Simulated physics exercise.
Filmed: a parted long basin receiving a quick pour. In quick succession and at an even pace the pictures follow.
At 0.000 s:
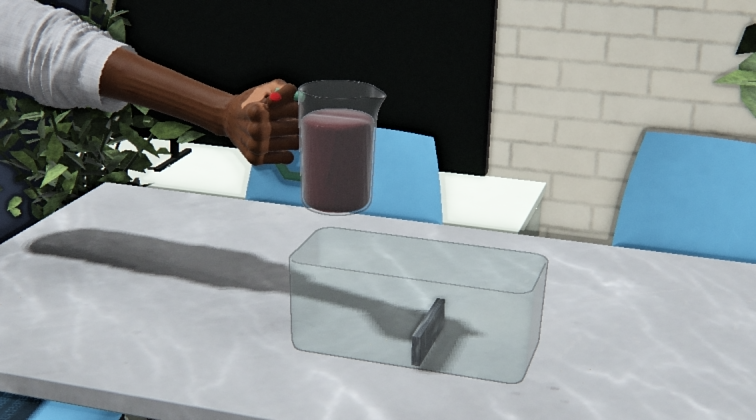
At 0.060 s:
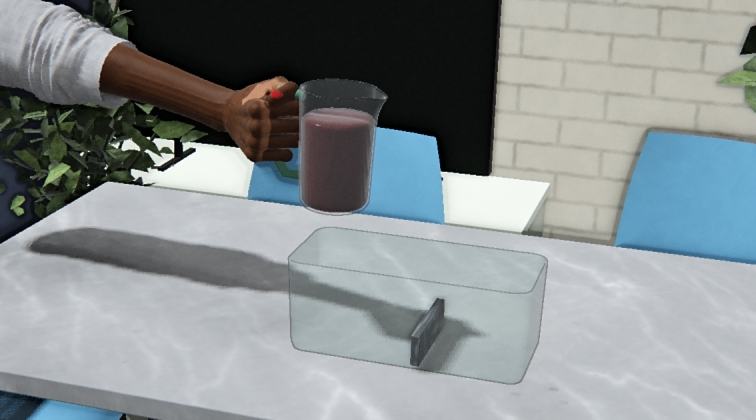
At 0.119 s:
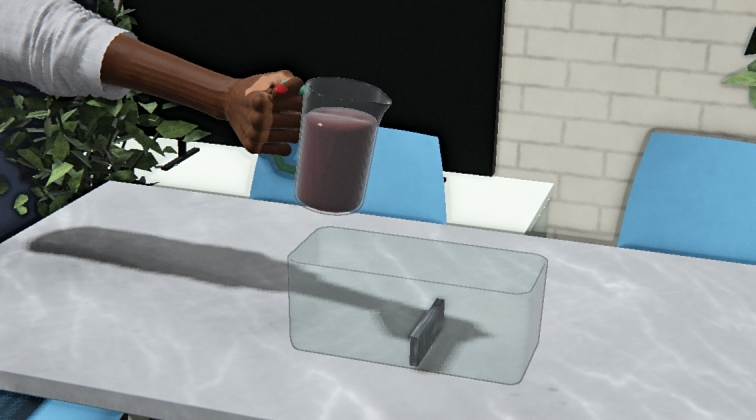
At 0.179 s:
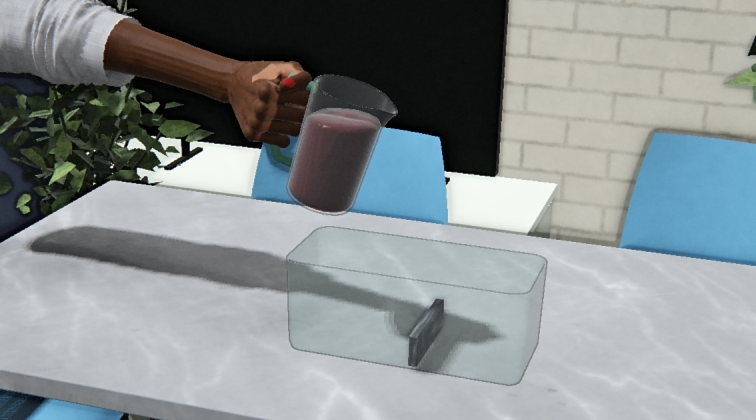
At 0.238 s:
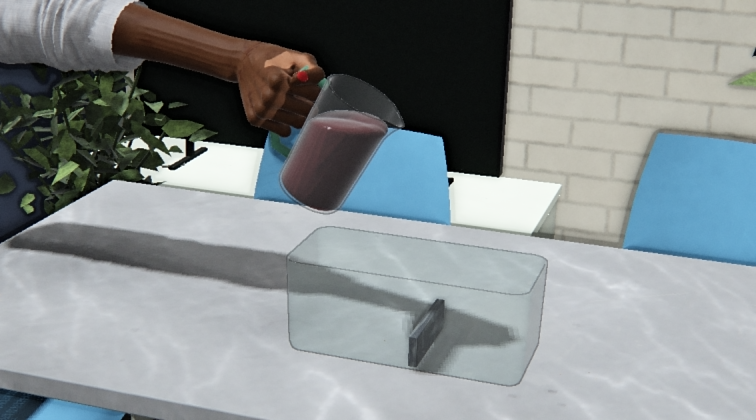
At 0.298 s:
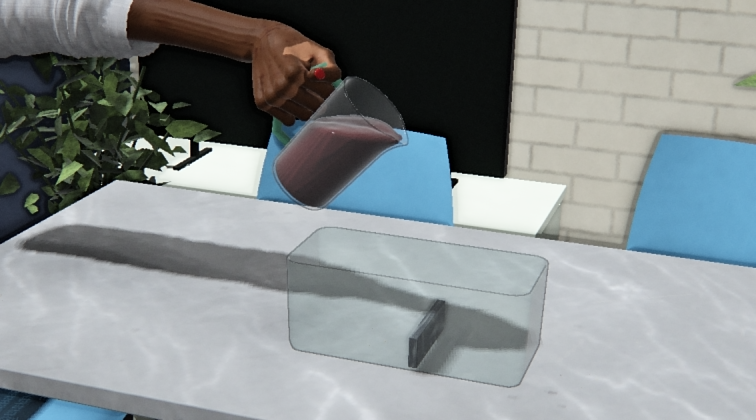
In a room with blue chairs, a dark panel and a pale brick wall, a marble-patterned grey table is seen from slightly above. A clear, long basin with a small dark divider stands on it, below a transparent jug of dull reddish-purple liquid held by a hand at the left, near green leaves. The hand tilts the jug rightward, slowly then further, and the liquid shifts toward its lip.
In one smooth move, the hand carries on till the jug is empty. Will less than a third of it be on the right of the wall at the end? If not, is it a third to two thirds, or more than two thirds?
No, more than two thirds.
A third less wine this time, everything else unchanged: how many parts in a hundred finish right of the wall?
The share comes to some 90 parts in a hundred.
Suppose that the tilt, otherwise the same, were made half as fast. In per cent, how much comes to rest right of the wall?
About 95 per cent would end up there.
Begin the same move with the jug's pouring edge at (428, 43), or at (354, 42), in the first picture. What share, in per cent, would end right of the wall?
About 50 per cent, then about 60 per cent.
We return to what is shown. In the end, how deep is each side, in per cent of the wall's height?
Left 0 per cent, right 90.
A moment on, the jug is tipped on its side and 70 per cent is still to pour, 0 is left of the wall and 10 right of it.
Next, the jug is tipped right over and 25 per cent is still to pour, 3 is left of the wall and 53 right of it.
Then the jug is tipped right over and 5 per cent is still to pour, 5 is left of the wall and 84 right of it.
Later the jug is tipped right over and 0 per cent is still to pour, 5 is left of the wall and 93 right of it.
Finally, 6 per cent lies left of the wall, 93 right of it and 1 outside.
